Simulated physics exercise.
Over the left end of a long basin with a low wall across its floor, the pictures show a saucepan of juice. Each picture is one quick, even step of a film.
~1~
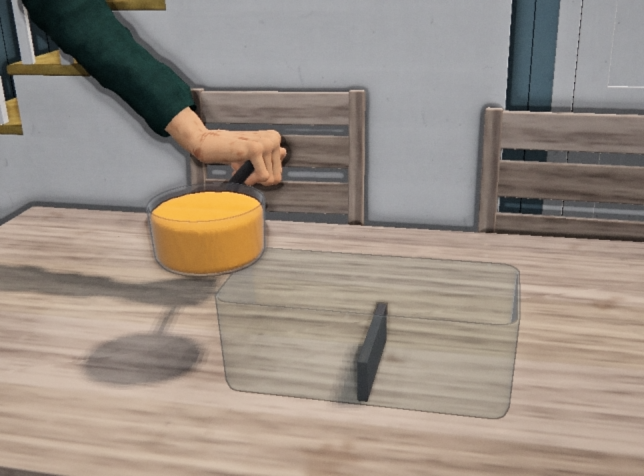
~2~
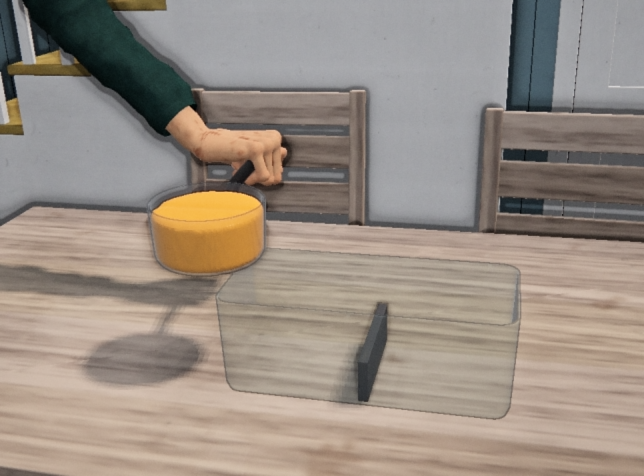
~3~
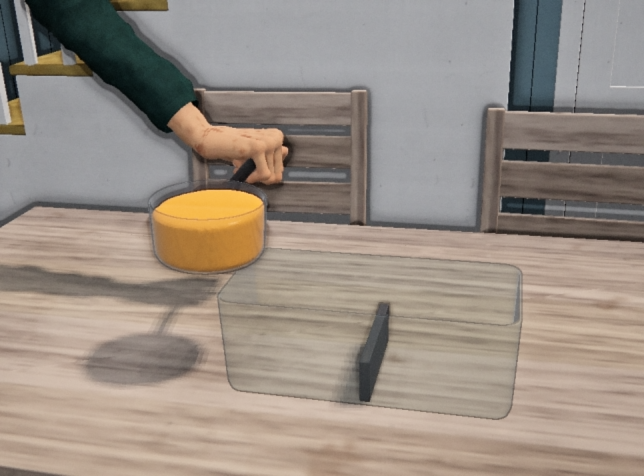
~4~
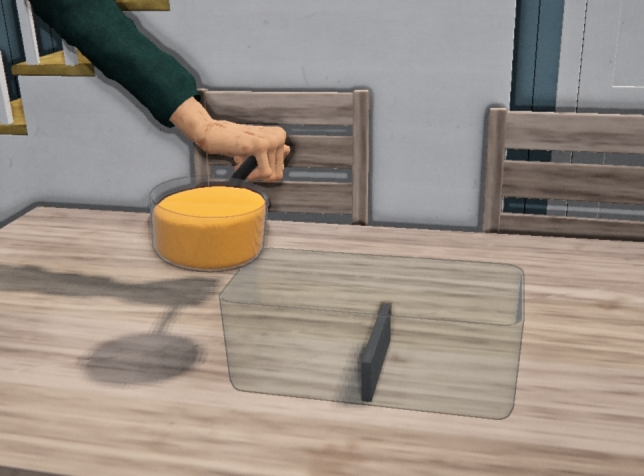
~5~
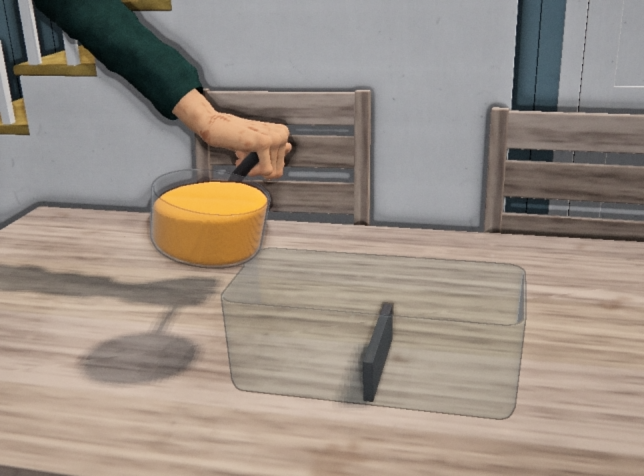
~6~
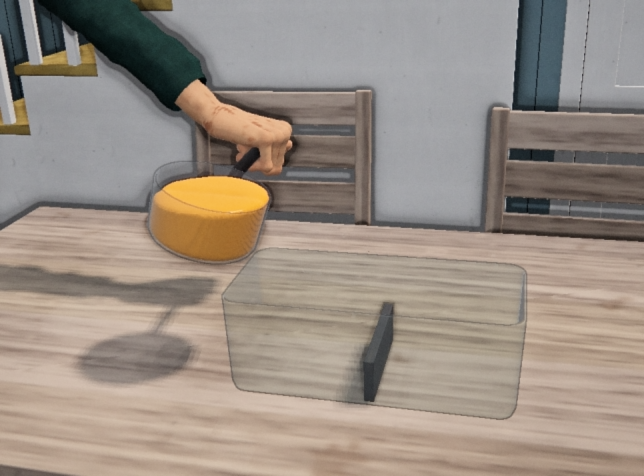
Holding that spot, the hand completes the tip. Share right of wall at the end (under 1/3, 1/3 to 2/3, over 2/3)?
Never reaches a third.
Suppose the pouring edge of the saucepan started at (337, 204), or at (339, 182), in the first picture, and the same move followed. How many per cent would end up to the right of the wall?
First some 95, then 95 per cent.
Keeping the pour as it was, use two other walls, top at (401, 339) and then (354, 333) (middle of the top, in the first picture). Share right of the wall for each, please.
5 per cent, then 40 per cent, roughly.
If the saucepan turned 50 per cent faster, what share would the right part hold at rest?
Close to 20 out of every hundred.
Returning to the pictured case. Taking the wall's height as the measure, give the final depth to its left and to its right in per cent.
On the left it's around 60 per cent; on the right, 0 per cent.
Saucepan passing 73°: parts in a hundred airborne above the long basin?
Something like 35 per cent of it.
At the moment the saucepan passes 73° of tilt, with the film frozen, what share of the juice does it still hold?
Roughly 45 %.
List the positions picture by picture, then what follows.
The first picture shows tilt 0°; pouring edge (261, 206); surface from (157, 205) to (261, 211); the long basin's rim runs from (234, 274) to (519, 295); the wall's top is at (373, 332).
The second picture shows tilt 1°; pouring edge (262, 206); surface from (158, 205) to (261, 211).
The third picture shows tilt 3°; pouring edge (263, 206); surface from (159, 204) to (262, 208).
The fourth picture shows tilt 6°; pouring edge (265, 206); surface from (160, 201) to (264, 206).
The fifth picture shows tilt 11°; pouring edge (266, 206); surface from (161, 196) to (266, 203).
The sixth picture shows tilt 17°; pouring edge (267, 206); surface from (159, 190) to (268, 199).
A moment on, the saucepan is tipped part way and 46 per cent is still to pour, 20 is left of the wall and 0 right of it.
Next, the saucepan is tipped right over and 6 per cent is still to pour, 81 is left of the wall and 4 right of it.
Then the saucepan is tipped right over and 0 per cent is still to pour, 94 is left of the wall and 5 right of it.
Later the saucepan is tipped right over and 0 per cent is still to pour, 95 is left of the wall and 5 right of it.
Finally, 95 per cent lies left of the wall, 5 right of it and 1 outside.
